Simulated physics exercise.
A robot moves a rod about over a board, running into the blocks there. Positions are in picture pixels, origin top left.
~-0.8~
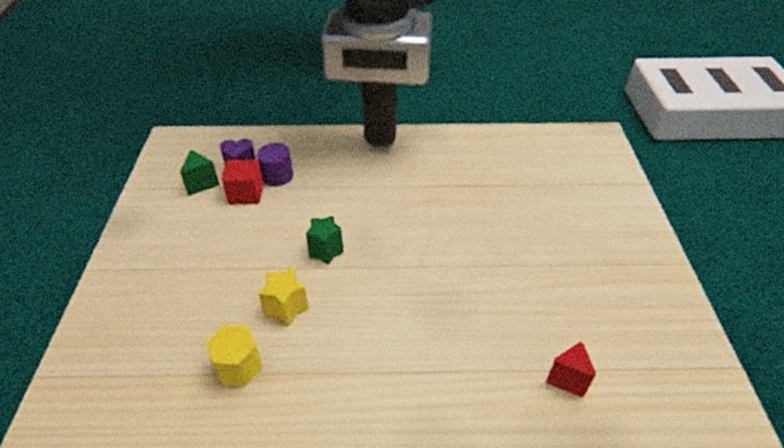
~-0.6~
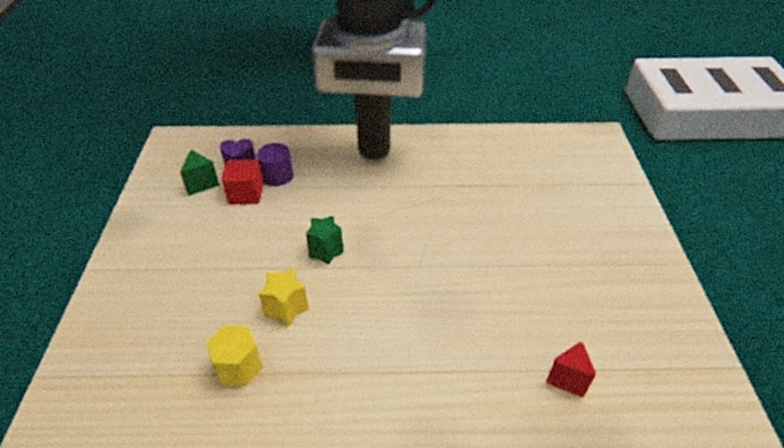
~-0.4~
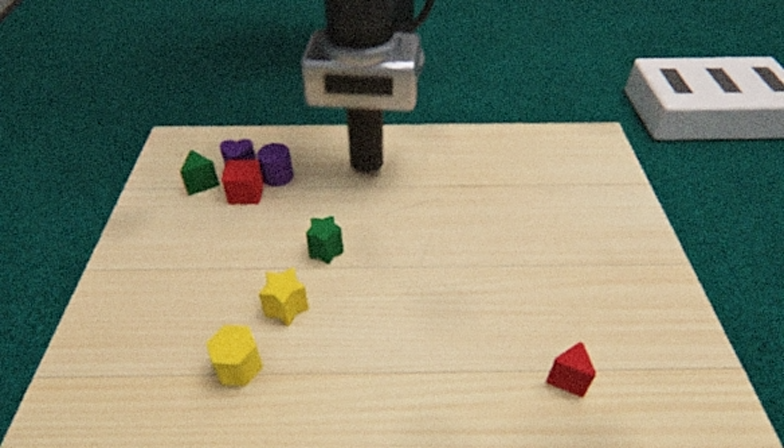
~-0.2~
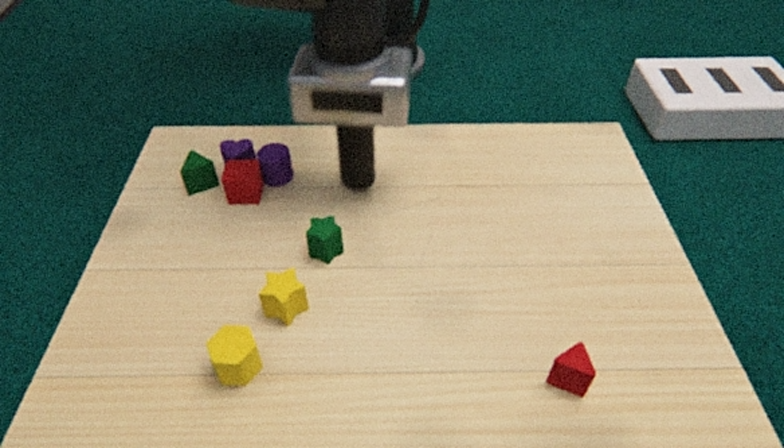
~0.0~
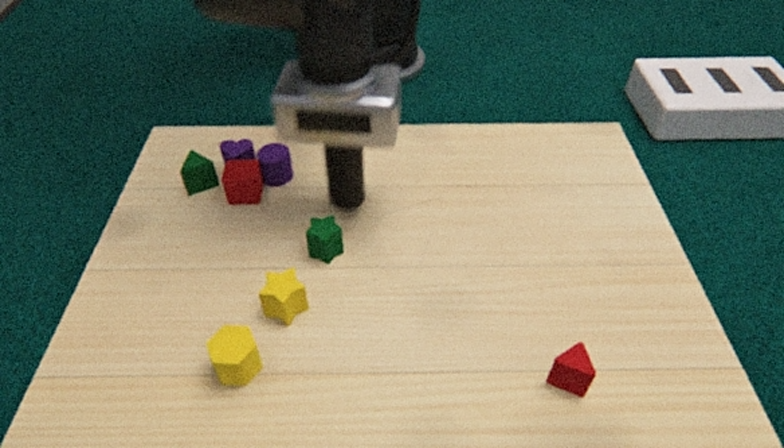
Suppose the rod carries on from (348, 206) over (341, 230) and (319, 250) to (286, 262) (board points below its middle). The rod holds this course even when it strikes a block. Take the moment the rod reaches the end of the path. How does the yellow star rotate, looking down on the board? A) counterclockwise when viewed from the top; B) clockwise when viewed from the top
Option B.
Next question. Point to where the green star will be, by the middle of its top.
At pixel (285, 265).
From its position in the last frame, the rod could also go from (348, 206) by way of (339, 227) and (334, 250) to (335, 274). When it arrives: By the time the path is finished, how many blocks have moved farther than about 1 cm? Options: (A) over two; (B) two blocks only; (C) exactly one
C.
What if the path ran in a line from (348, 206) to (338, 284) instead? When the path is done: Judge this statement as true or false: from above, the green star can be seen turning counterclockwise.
Verdict: False.
On the path given first. One third of the way, rod (340, 223); green star (319, 232).
Two thirds of the way, rod (317, 243); green star (298, 255).
At the end, rod (284, 254); purple disc in place; yellow star (281, 292), turned 20° clockwise; green star (285, 265), turned 75° anticlockwise.
